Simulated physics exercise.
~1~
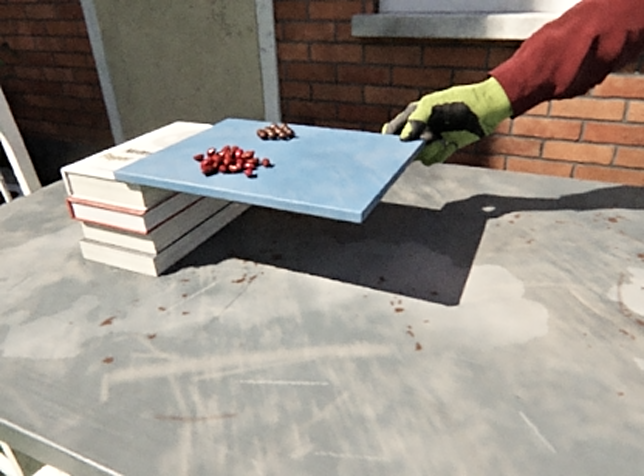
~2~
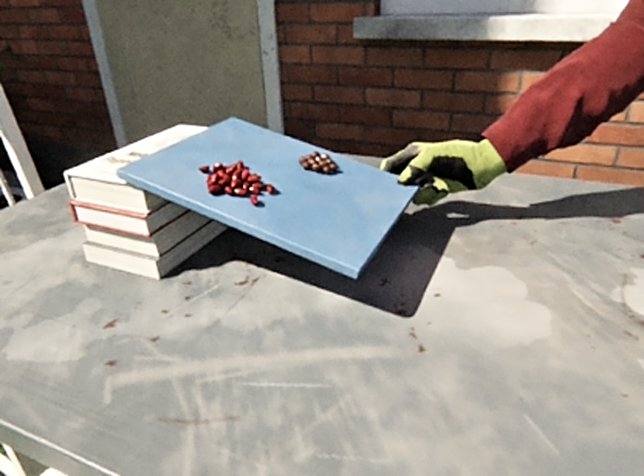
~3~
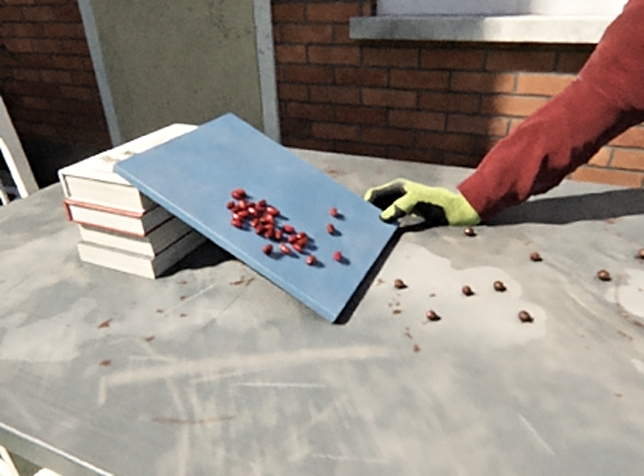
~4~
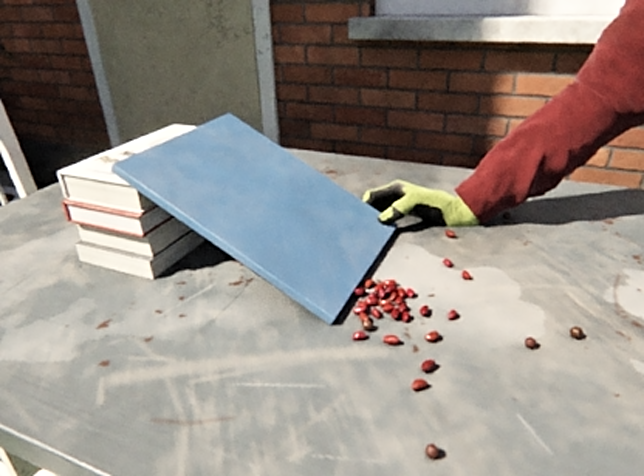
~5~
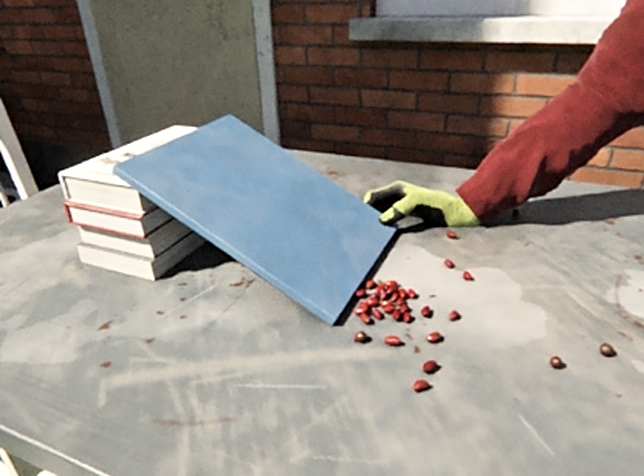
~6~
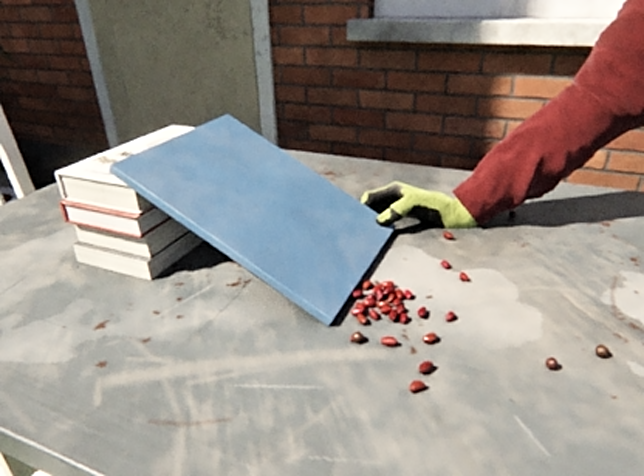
On a grey outdoor table, a gloved hand lowers one end of a blue board propped on stacked books, and small brown pieces roll off to the right before red ones slide down, leaving the red mostly clustered at its foot and a few brown ones farther out.
